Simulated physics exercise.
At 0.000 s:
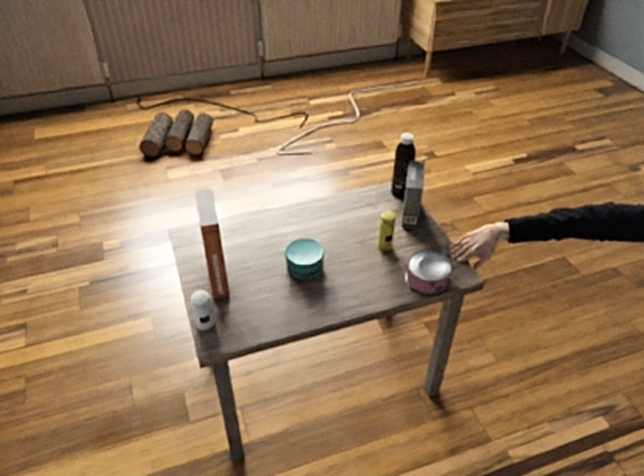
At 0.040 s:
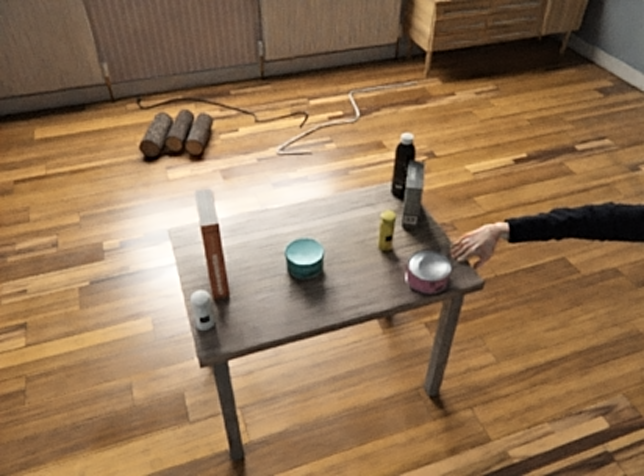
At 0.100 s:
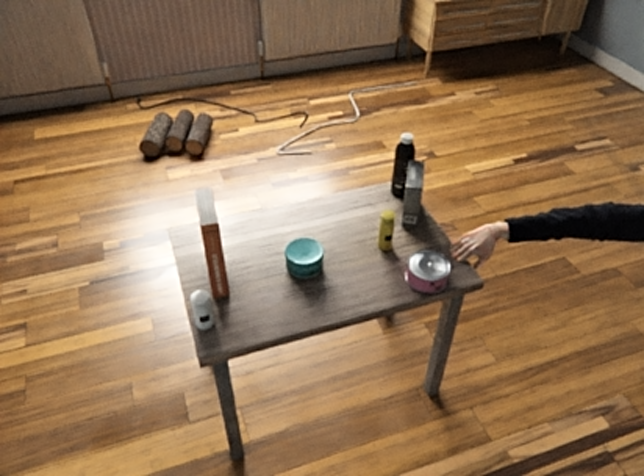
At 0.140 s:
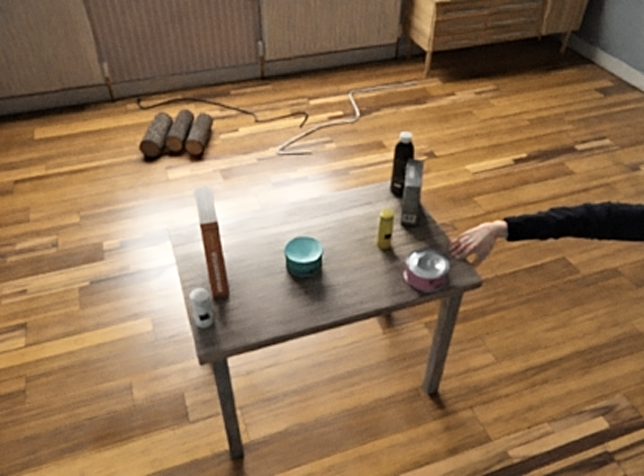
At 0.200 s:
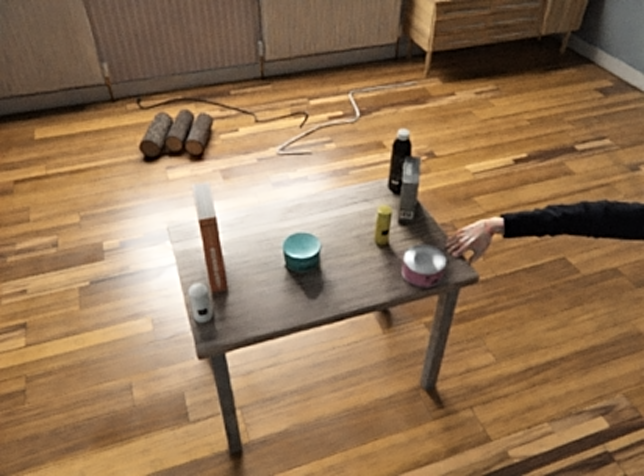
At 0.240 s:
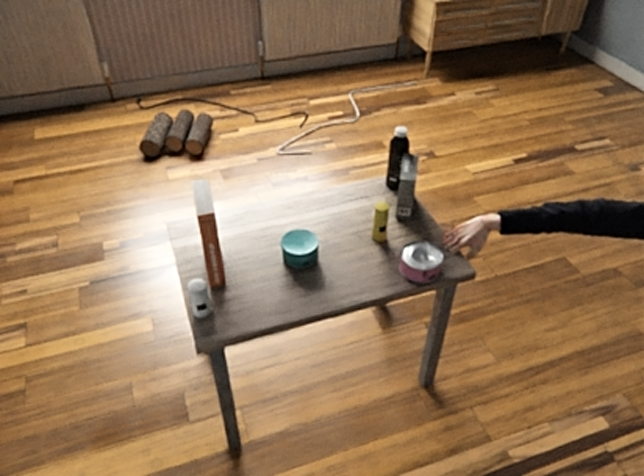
A hand at the right edge of a small wooden table nudging it slightly left, its bottles, tubs and book staying upright.
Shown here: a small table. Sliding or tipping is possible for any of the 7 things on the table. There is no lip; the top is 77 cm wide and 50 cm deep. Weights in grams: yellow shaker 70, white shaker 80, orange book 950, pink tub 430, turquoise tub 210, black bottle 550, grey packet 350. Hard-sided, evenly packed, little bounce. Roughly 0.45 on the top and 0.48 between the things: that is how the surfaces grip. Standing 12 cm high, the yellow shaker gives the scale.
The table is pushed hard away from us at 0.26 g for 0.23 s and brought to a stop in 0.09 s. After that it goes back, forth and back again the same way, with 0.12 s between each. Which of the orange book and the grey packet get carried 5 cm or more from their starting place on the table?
Orange book - not carried off, grey packet - not carried off.
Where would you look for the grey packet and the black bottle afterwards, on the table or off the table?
Final state - grey packet: Inside the limits; black bottle: Beyond the limits.
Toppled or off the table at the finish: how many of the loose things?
The tally is 2.
Around 0.74 s, table 2 cm from its start; black bottle now off the table; yellow shaker on its side.
Around 1.14 s, table 5 cm from its start; yellow shaker on its side.
Finally (2.4 s), off the table, black bottle; on their side or leaning hard on the table, yellow shaker; the other 5 still in place (within 5 cm). In the last view, orange book near (212, 245), grey packet near (414, 195).
